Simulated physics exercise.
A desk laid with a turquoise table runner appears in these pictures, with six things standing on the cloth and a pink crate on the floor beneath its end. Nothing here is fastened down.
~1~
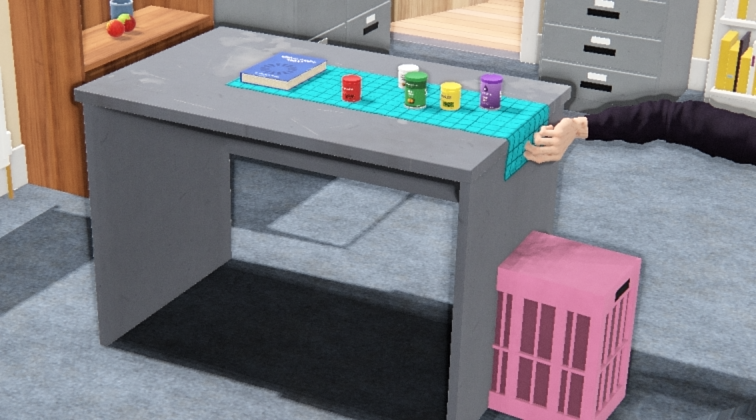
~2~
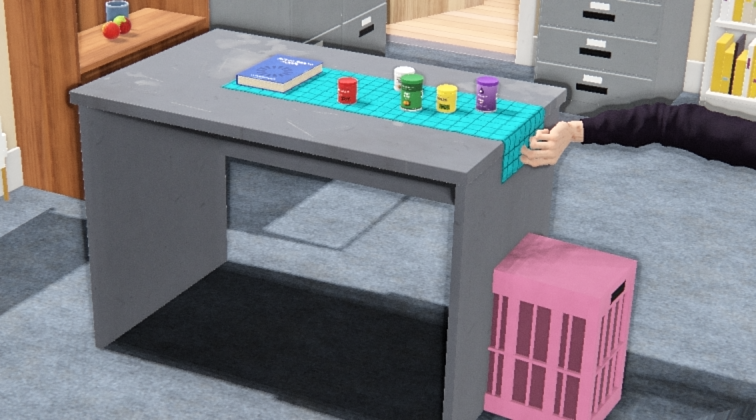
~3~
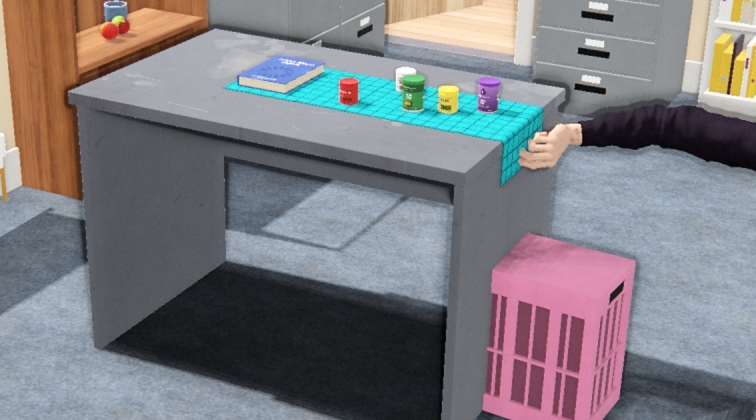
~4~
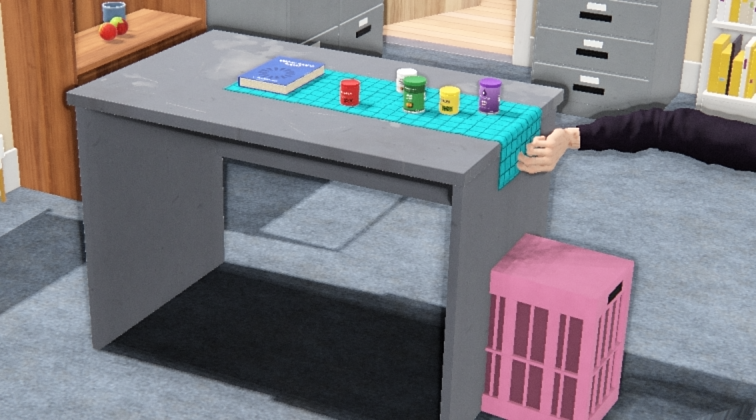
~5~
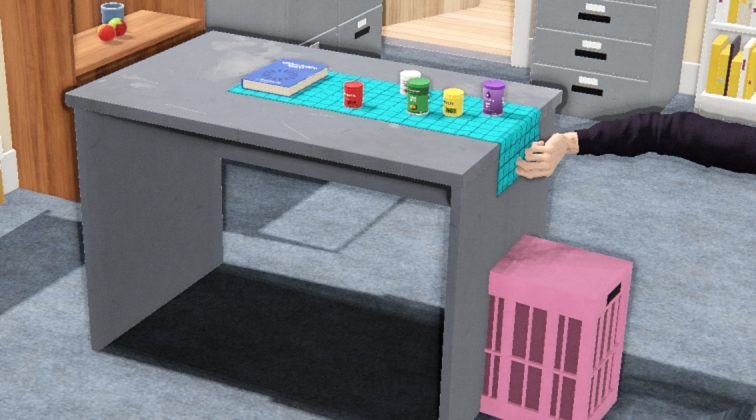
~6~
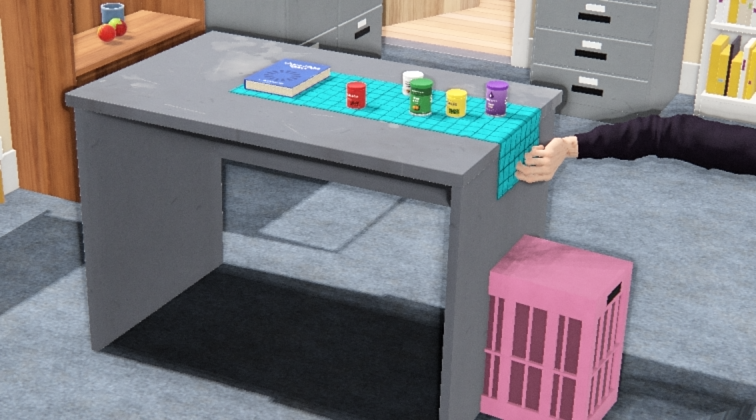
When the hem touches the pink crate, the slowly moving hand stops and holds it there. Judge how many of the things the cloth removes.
It removes two.
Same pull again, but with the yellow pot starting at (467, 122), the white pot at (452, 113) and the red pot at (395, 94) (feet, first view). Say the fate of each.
The yellow pot will end up down, the white pot will end up down, and the red pot will stay where it is.
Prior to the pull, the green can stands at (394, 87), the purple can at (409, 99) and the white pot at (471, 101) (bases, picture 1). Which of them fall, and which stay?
Green can: Still up. Purple can: Still up. White pot: Gone off.
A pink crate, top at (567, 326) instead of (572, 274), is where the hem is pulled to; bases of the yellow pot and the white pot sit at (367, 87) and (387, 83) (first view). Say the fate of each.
Outcome for the yellow pot: It stays. Outcome for the white pot: It stays.
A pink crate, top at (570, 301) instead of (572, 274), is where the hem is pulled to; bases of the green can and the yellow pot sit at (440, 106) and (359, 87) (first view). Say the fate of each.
The green can? Lost. The yellow pot? Safe.
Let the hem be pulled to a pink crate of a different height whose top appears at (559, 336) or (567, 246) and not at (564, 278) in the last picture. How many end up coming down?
Over the edge: 4, then 1.
Early on, hem near (515, 242); purple can gone.
Midway, hem on the crate; purple can and yellow pot gone.
Finally, hem on the crate; purple can and yellow pot gone. The answer is two.
